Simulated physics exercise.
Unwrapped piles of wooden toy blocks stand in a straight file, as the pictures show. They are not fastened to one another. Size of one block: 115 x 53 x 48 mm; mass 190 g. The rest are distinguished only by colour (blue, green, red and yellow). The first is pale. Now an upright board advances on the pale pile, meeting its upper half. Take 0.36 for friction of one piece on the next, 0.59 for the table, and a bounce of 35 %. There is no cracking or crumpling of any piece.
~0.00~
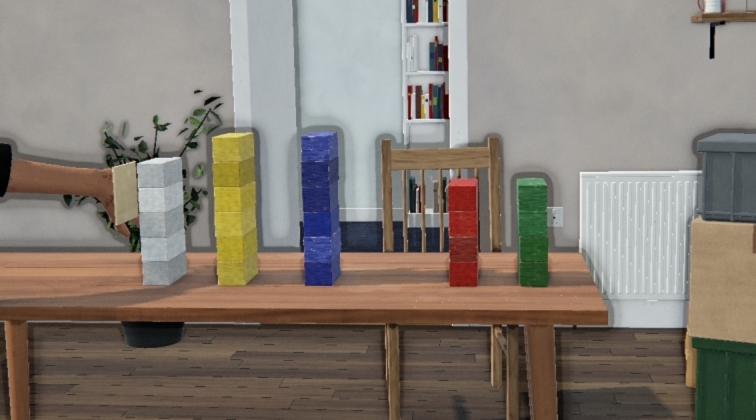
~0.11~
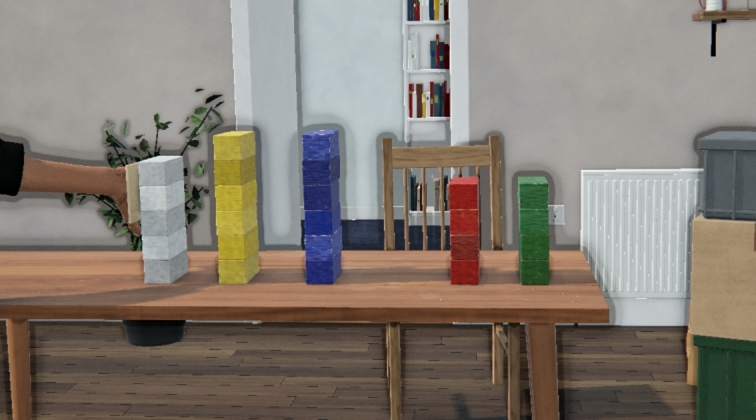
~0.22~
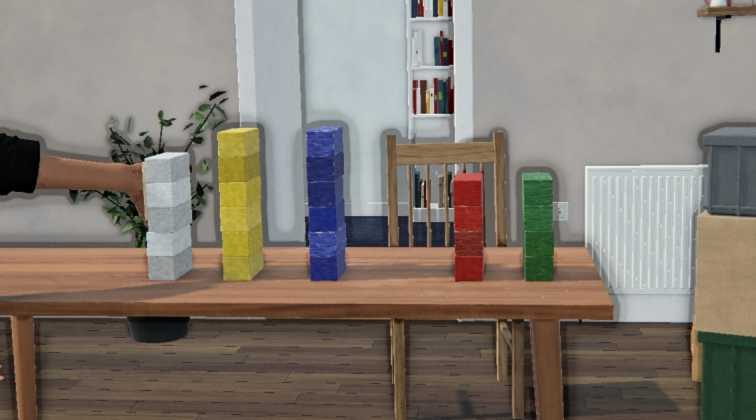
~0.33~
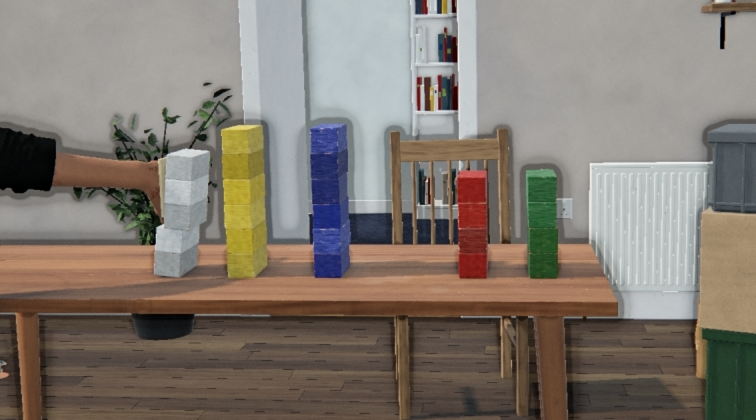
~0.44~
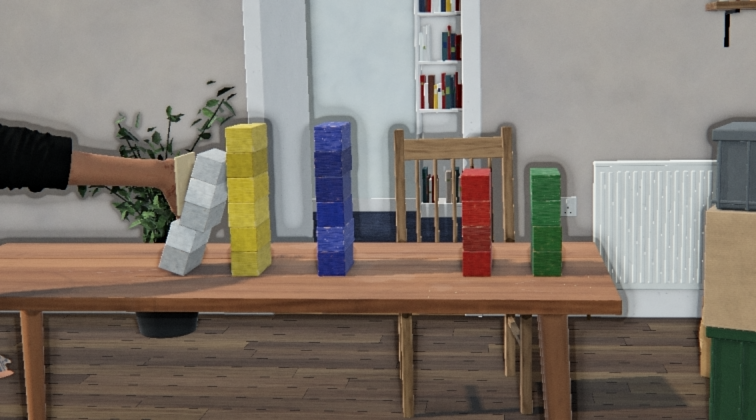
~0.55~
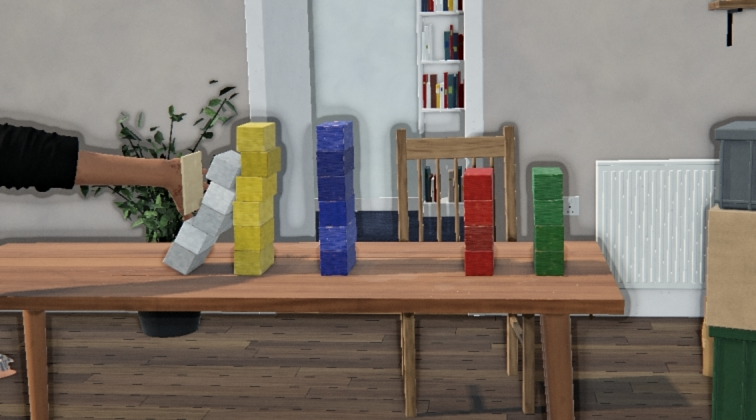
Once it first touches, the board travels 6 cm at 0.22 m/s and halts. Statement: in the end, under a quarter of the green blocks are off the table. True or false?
False.
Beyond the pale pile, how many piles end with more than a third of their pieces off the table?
1.
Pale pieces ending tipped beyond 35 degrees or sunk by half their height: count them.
5.
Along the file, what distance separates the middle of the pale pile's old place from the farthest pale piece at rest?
I'd say close to 24 cm along.
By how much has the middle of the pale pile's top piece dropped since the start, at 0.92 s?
I'd put it at close to 8 cm below where it started.
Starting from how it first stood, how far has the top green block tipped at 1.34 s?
Some 20 degrees.
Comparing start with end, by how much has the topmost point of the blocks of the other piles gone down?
14 cm.
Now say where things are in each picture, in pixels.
In the first frame (pixels give the middle of a visible side; the camera pans a little), board (114, 188) 44 mm short; top green block (533, 198); top yellow block (226, 150); none of the others has stirred.
In the second frame, board (128, 187) 20 mm short; top green block (534, 196).
In the third frame, board (144, 184) 4 mm in; top green block (538, 193).
In the fourth frame, board (160, 181) 29 mm in, top of the pale pile leaning 7°; top green block (542, 190); none of the others has stirred.
In the fifth frame, board (177, 179) 53 mm in, top of the pale pile leaning 19°; top green block (546, 188); none of the others has stirred.
In the sixth frame, board (183, 178) 6 cm in, stopped, top of the pale pile leaning 27°; top green block (548, 187); top yellow block (250, 139) 14 mm from its place; movement in 4 of them.
After 0.92 s, 5 of the pale pile down; none of the 4 green blocks off the table (0 of 20 in all colours); top green block unmoved; top yellow block 23° from how it stood, 32 mm lower.
After 1.34 s, 5 of the pale pile down; none of the 4 green blocks off the table (0 of 20 in all colours); top green block 22° from how it stood; top yellow block upside down.
In the end (2.1 s), 5 of the pale pile down; 3 of the 4 green blocks off the table (3 of 20 in all colours); top green block on its side; top yellow block on its side. That is 75 per cent. From the last view, middles, top yellow block near (434, 233).
